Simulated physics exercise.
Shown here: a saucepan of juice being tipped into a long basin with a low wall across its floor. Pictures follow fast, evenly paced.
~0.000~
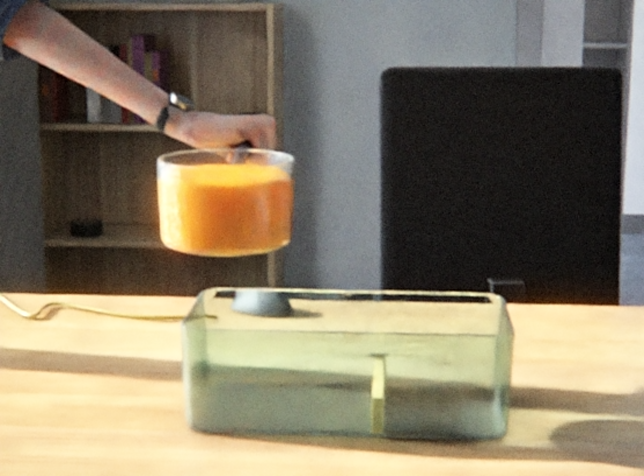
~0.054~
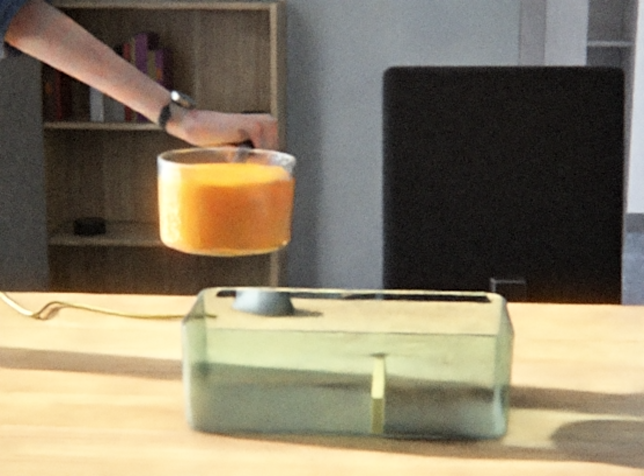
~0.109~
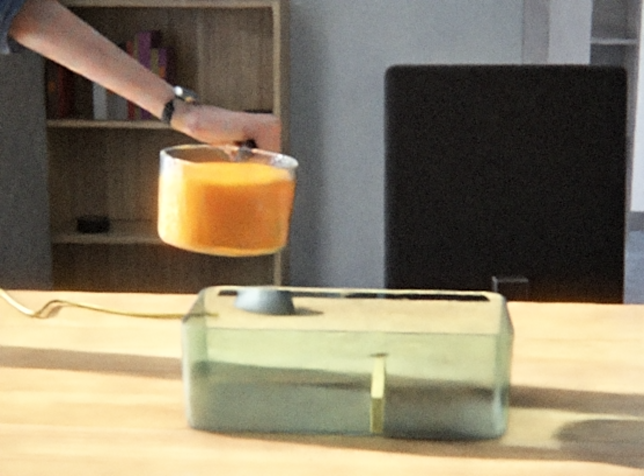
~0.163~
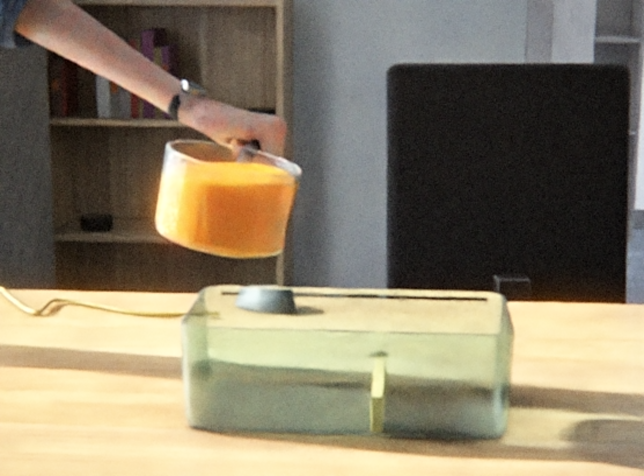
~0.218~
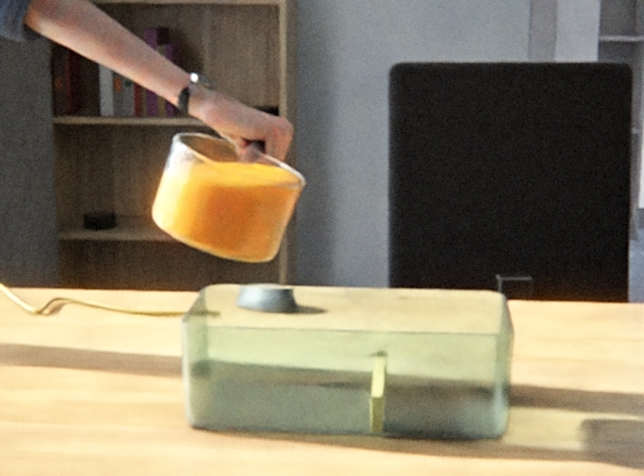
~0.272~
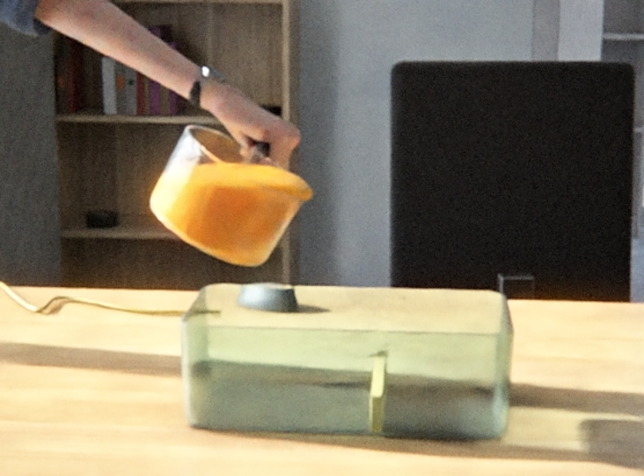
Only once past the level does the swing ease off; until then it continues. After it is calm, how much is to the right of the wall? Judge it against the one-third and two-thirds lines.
Low band.
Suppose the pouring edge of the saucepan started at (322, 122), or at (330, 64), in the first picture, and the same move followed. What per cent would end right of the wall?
Start one gives some 55 %, start two some 75 %.
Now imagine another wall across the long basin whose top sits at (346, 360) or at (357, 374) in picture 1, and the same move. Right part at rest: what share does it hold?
The first placement gives around 50 percent, the second 40 percent.
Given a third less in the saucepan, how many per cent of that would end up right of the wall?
Some 5 parts in a hundred, give or take.
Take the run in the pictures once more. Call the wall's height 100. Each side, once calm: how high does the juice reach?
On the left roughly 70, on the right roughly 20.
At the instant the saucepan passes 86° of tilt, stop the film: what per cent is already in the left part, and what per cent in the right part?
The left part holds 20 percent and the right part 5 percent.
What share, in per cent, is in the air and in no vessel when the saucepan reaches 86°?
Near 30 parts in a hundred.
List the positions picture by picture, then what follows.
It leans 0°; its right rim is at (293, 162); the juice meets the walls at (163, 173) and (292, 175); the long basin's rim runs from (192, 309) to (508, 316); the wall's top is at (379, 375), in the first picture.
It leans 1°; its right rim is at (294, 163); the juice meets the walls at (164, 172) and (292, 175), in the second picture.
It leans 5°; its right rim is at (297, 167); the juice meets the walls at (166, 171) and (294, 176), in the third picture.
It leans 12°; its right rim is at (300, 174); the juice meets the walls at (168, 170) and (298, 177), in the fourth picture.
It leans 20°; its right rim is at (303, 184); the juice meets the walls at (168, 173) and (303, 179), in the fifth picture.
It leans 30°; its right rim is at (304, 197); the juice meets the walls at (164, 180) and (306, 190); 2 per cent is over the edge, in the sixth picture.
A moment on, the saucepan is tipped on its side and 46 per cent is still to pour, 20 is left of the wall and 4 right of it.
Next, the saucepan is tipped right over and 12 per cent is still to pour, 70 is left of the wall and 11 right of it.
Then the saucepan is tipped right over and 3 per cent is still to pour, 76 is left of the wall and 15 right of it.
Later the saucepan is tipped right over and 0 per cent is still to pour, 79 is left of the wall and 17 right of it.
In the end 79 per cent lies left of the wall, 17 right of it and 4 outside.
